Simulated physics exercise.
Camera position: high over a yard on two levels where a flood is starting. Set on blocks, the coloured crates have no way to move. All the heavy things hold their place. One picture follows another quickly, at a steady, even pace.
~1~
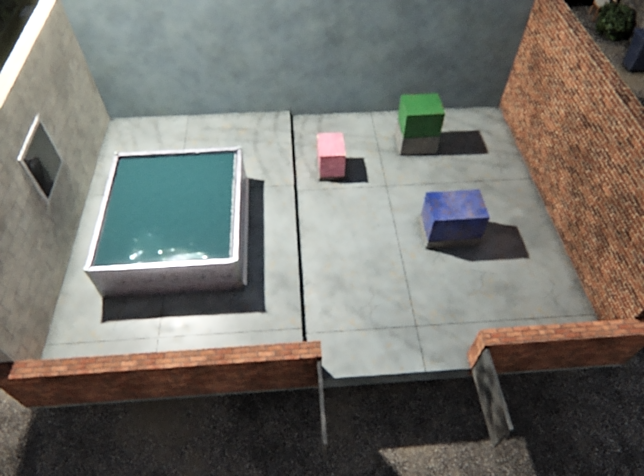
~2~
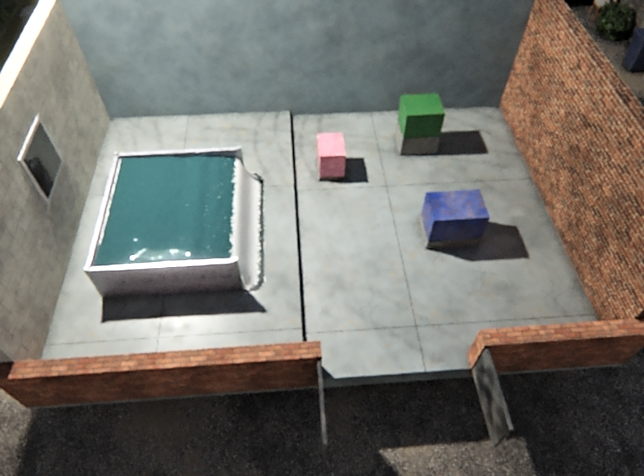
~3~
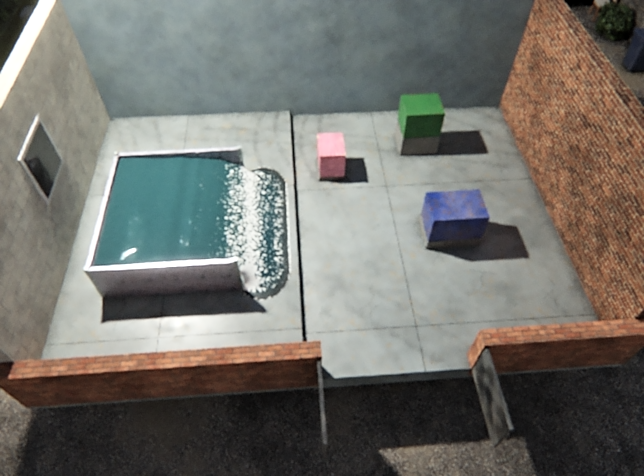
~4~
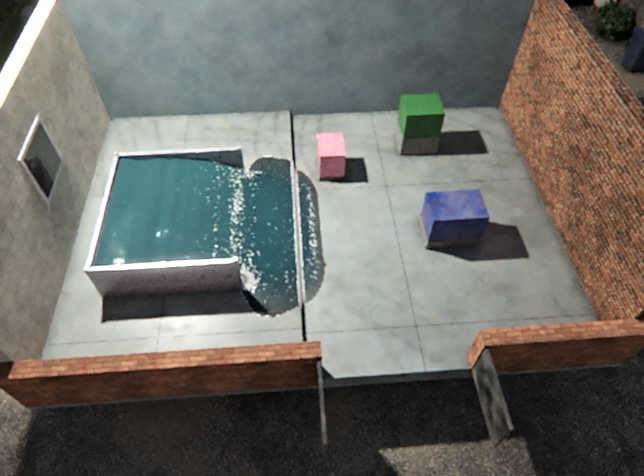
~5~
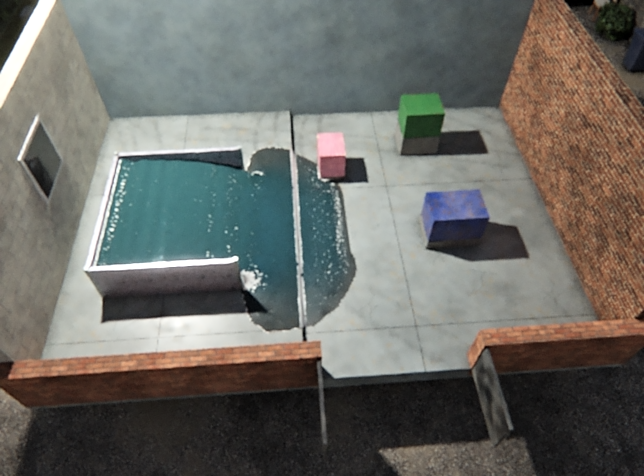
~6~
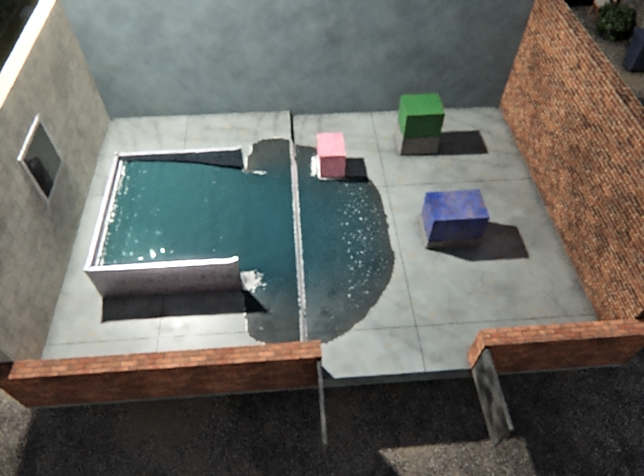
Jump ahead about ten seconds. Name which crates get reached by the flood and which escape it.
The blue crate gets reached; the pink crate gets reached; the green crate escapes it.
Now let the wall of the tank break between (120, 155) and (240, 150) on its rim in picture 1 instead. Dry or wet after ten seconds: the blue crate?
Outcome noted - blue crate remains untouched.
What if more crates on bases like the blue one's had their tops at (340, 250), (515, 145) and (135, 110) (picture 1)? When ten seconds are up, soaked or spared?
Listed order: Flooded / flooded / unflooded.
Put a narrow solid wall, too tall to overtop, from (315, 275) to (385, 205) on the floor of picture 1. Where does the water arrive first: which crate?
First is the one in pink.
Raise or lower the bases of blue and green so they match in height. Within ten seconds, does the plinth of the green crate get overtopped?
One by one: The green one is soaked.
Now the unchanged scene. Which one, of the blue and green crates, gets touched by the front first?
I say the blue-painted one.
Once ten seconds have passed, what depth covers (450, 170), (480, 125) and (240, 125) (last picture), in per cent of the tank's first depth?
Taking the places in turn, I get roughly 12, 12 and 2 percent.
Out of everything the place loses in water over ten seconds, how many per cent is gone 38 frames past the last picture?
About 40 per cent.
A moment on, water covers 45 % of the floor; the blue crate water round its plinth, the pink crate water round its plinth, the green crate not reached.
Next, water covers 60 % of the floor; the blue crate water round its plinth, the pink crate water round its plinth, the green crate water round its plinth.
Then, water covers 65 % of the floor; the blue crate water round its plinth, the pink crate water round its plinth, the green crate water round its plinth.
Later, water covers 65 % of the floor; the blue crate water round its plinth, the pink crate water round its plinth, the green crate water round its plinth.
In the end, water covers 70 % of the floor; the blue crate was topped, the pink crate was topped, the green crate stayed above the water.
